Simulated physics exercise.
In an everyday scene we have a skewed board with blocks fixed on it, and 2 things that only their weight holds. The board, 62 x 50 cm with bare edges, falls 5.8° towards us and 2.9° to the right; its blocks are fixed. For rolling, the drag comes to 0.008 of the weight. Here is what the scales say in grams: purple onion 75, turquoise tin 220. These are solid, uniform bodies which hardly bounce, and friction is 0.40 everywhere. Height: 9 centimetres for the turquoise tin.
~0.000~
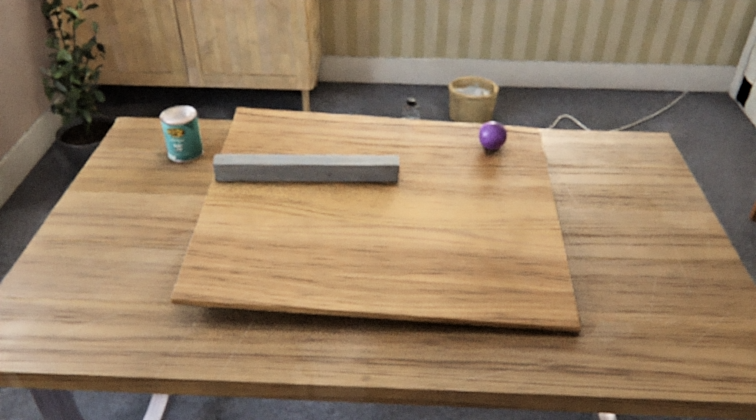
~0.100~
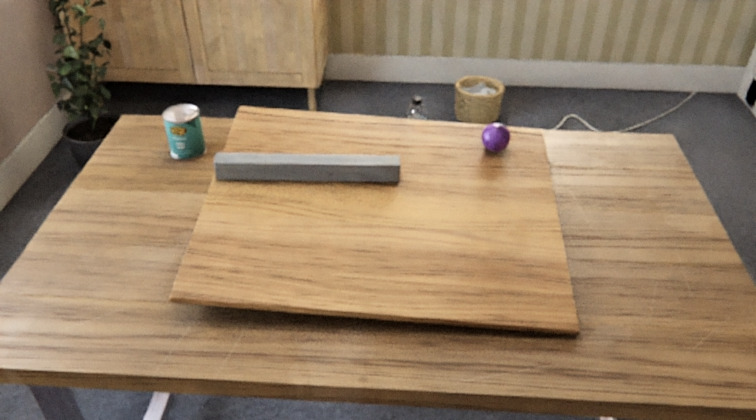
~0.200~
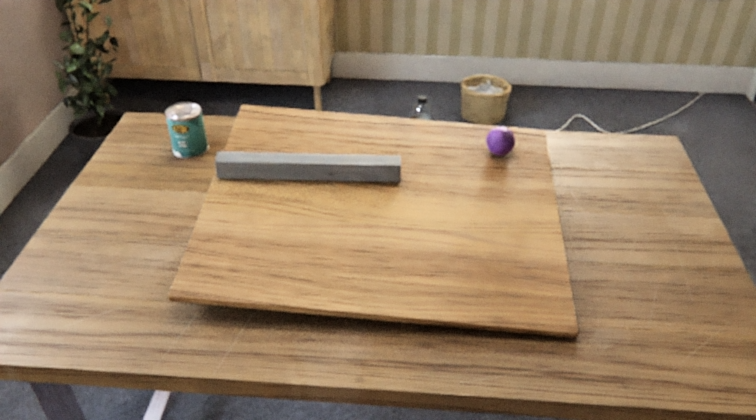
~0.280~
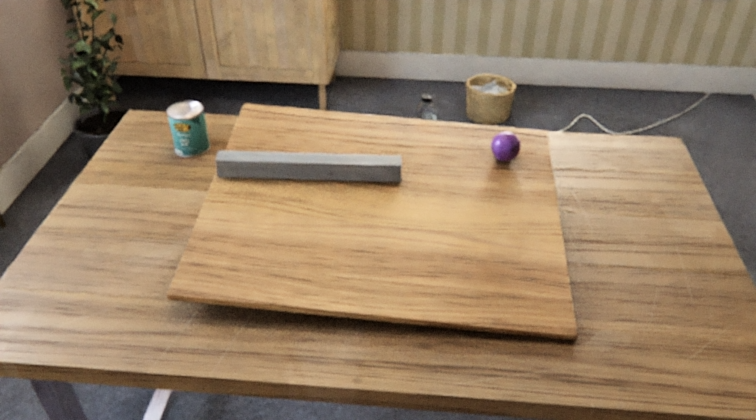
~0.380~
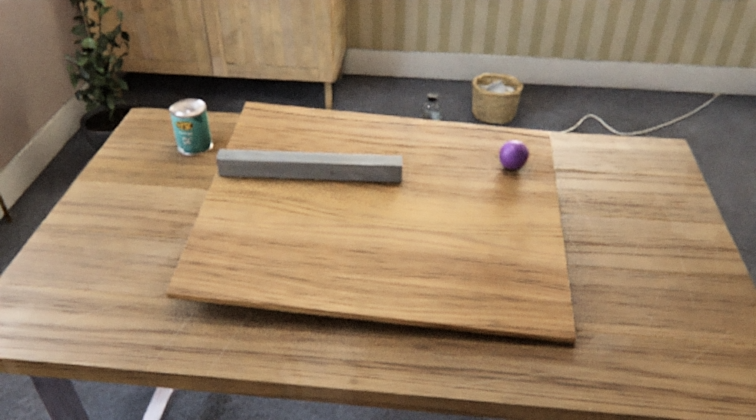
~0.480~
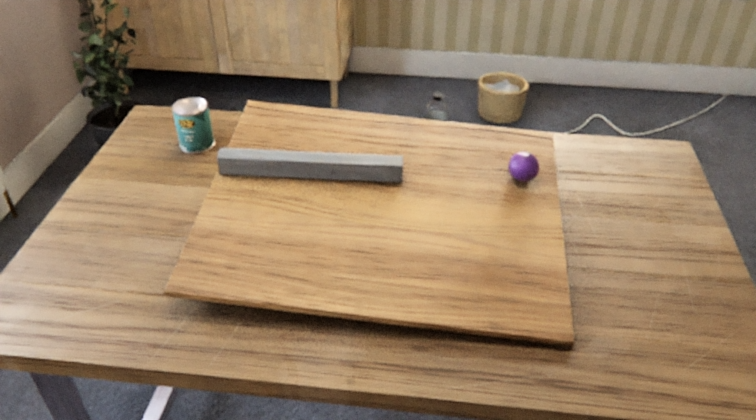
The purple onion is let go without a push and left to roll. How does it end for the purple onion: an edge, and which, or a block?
I think it escapes to the right.
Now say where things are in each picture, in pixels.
In the first picture, 43 cm of board to the near edge; purple onion (493, 135); turquoise tin (182, 134).
In the second picture, 42 cm of board to the near edge; purple onion (496, 137); turquoise tin (185, 133).
In the third picture, 41 cm of board to the near edge; purple onion (501, 141); turquoise tin (187, 131).
In the fourth picture, 40 cm of board to the near edge; purple onion (506, 146); turquoise tin (189, 129).
In the fifth picture, 38 cm of board to the near edge; purple onion (514, 155); turquoise tin (192, 127).
In the sixth picture, 35 cm of board to the near edge; purple onion (524, 167); turquoise tin (194, 126).
After 0.68 s, 27 cm of board to the near edge; purple onion near (547, 198).
After 0.88 s, it has gone over the right edge; purple onion near (582, 251).
After 0.98 s, it has gone over the right edge; purple onion near (605, 284).
After 1.18 s, it has gone over the right edge; purple onion near (661, 339).
By the end (1.2 s), it has gone over the right edge; turquoise tin in place, give or take 8 cm.
